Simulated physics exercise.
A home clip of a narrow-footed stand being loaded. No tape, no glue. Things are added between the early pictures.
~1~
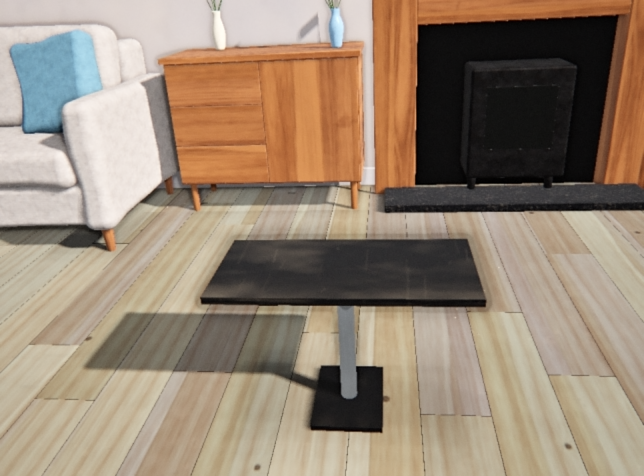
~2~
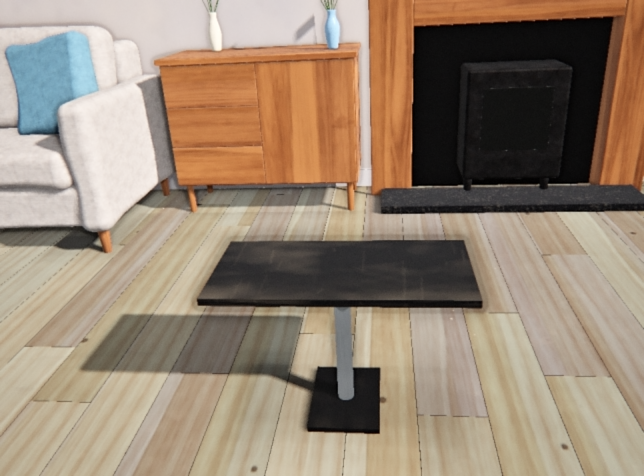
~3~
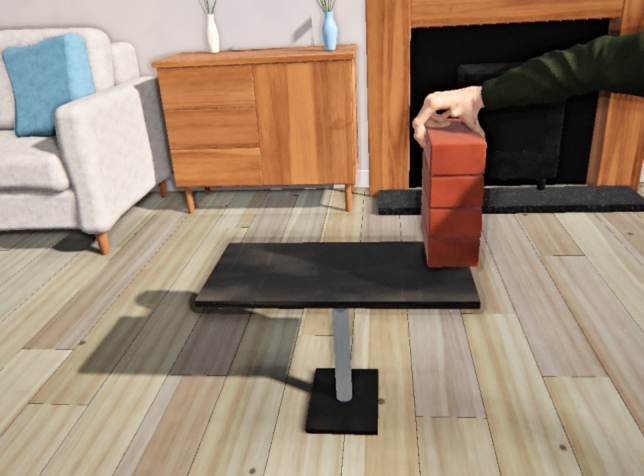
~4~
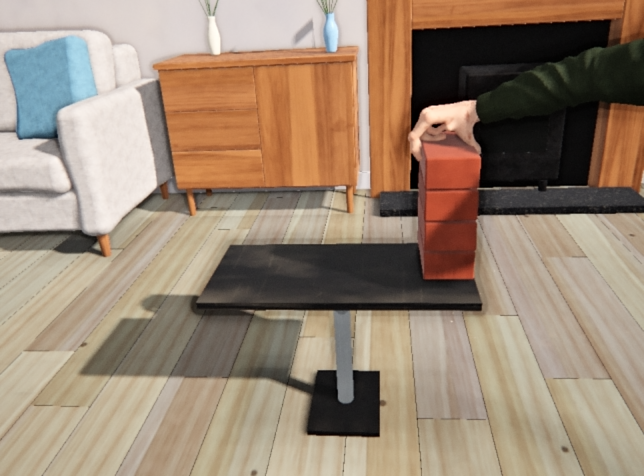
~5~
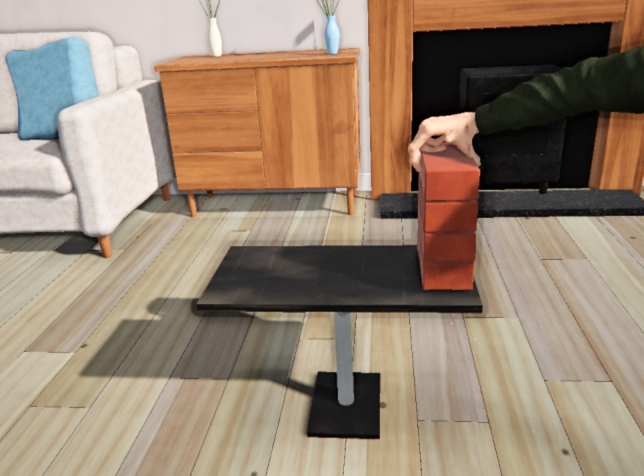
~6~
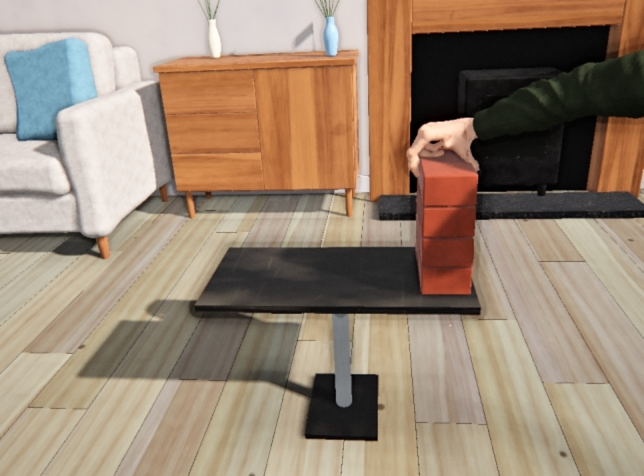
A hand lowers a stack of red bricks onto the right end of the black stand.
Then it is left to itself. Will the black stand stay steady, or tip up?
Here the black stand goes over.
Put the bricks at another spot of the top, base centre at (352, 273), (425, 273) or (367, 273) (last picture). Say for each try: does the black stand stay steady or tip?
One after another: It stays flat on its feet; tilts up; stands fast.
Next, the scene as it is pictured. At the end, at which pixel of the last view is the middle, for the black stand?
Near (510, 321).
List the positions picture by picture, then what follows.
The first frame shows black stand (344, 270).
The second frame shows black stand (341, 271).
The third frame shows still on the way; black stand (339, 272); bricks (450, 191).
The fourth frame shows still on the way; black stand (340, 274); bricks (445, 203).
The fifth frame shows still on the way; black stand (341, 276); bricks (445, 214).
The sixth frame shows in place, still held; black stand (339, 277); bricks (443, 219).
Then, 0.46 s after the last picture, black stand tipped 17° from how it was near (388, 274).
Then, 0.62 s after the last picture, black stand tipped 40° from how it was near (451, 289).
Then, 0.74 s after the last picture, black stand tipped 62° from how it was near (504, 319).
At rest, the black stand overbalances, near (511, 322).
